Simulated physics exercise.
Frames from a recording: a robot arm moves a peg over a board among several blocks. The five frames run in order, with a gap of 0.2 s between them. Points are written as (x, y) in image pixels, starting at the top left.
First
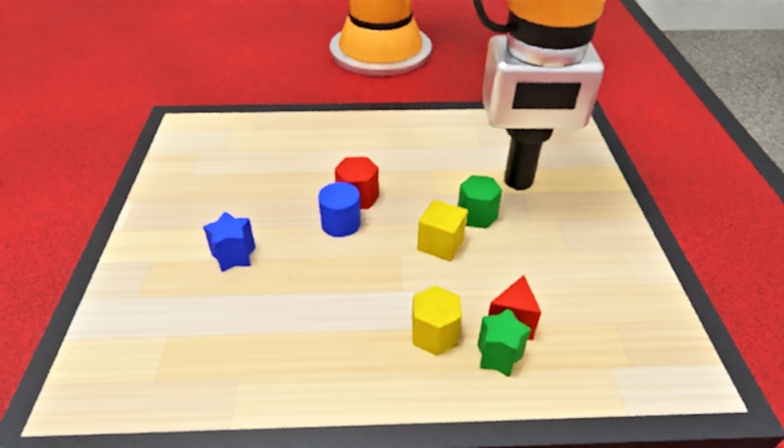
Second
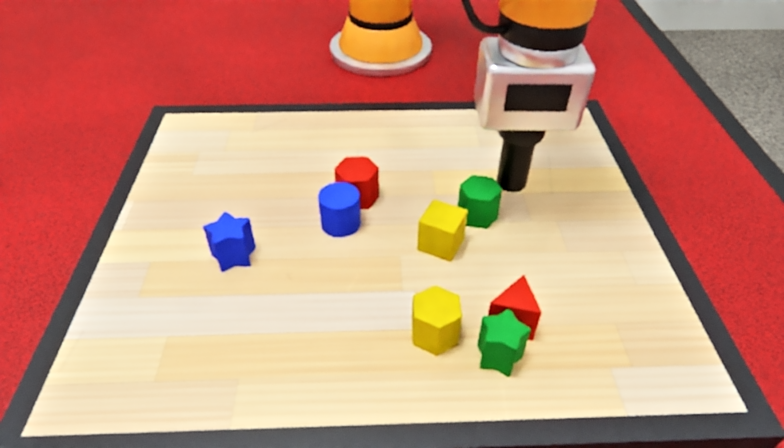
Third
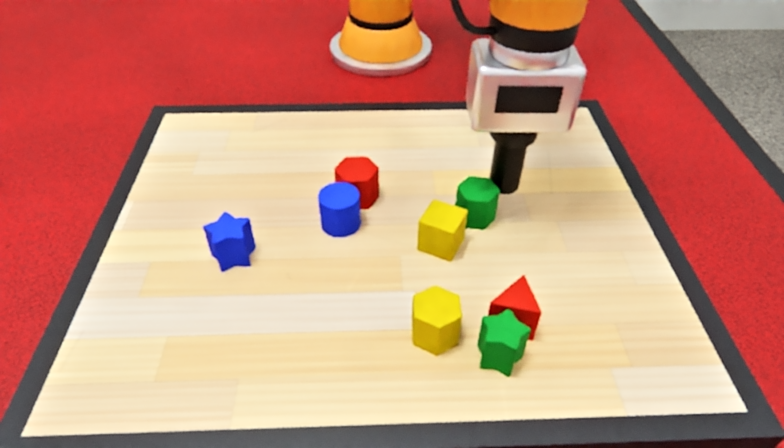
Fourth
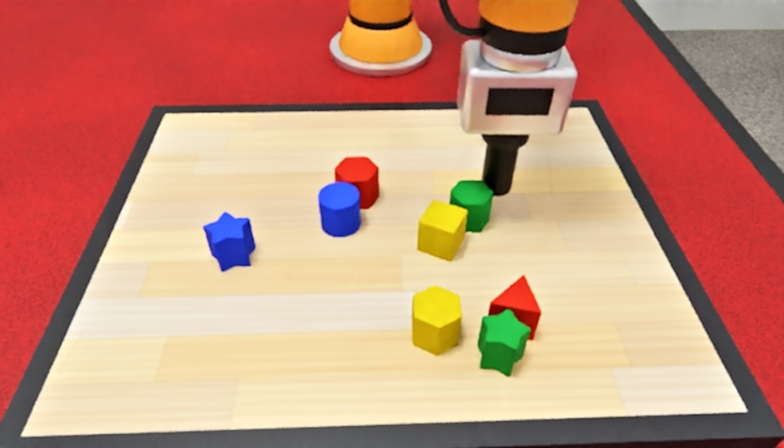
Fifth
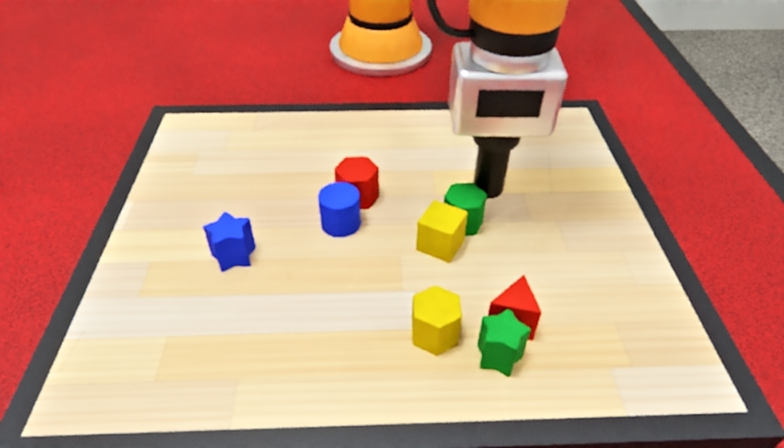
On a pale wooden board edged in black over a red surface, a robot arm holds a dark peg to the right of a green hexagonal block, among other scattered coloured blocks. The peg slides left a short way, then pushes the green block slightly left and toward the viewer, beside the yellow square block.
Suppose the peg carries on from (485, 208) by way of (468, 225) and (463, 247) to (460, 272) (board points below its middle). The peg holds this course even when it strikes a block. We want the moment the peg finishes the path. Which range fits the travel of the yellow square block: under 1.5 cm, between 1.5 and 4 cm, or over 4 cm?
The best fit is over 4 cm.
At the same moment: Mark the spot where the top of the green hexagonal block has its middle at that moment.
I'd say the green hexagonal block ends with its top centre at (427, 255).
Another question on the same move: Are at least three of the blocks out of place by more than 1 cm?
No, it doesn't check out.
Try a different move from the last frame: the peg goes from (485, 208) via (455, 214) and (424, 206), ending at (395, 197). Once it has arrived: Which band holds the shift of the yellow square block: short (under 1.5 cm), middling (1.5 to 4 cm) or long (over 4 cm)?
Distance: Between 1.5 and 4 cm.
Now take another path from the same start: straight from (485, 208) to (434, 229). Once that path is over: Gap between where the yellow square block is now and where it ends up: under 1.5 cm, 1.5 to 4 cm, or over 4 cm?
It travels more than 4 cm.
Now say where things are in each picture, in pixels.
In the first picture, peg's lower end at (518, 182); yellow hexagonal block at (437, 305); yellow square block at (443, 215); green hexagonal block at (481, 187).
In the second picture, peg at (511, 184); blocks still.
In the third picture, peg at (503, 186); green hexagonal block at (479, 188).
In the fourth picture, peg at (496, 188); green hexagonal block at (472, 191).
In the fifth picture, peg at (488, 190); yellow hexagonal block at (437, 305); yellow square block at (443, 216); green hexagonal block at (466, 194).
What follows on the original path. Halfway along, peg at (468, 218); yellow square block at (415, 243), turned 25° clockwise; green hexagonal block at (444, 224).
At the end, peg at (462, 254); yellow hexagonal block still; yellow square block at (386, 261), turned 55° clockwise; green hexagonal block at (427, 255), turned 30° clockwise.
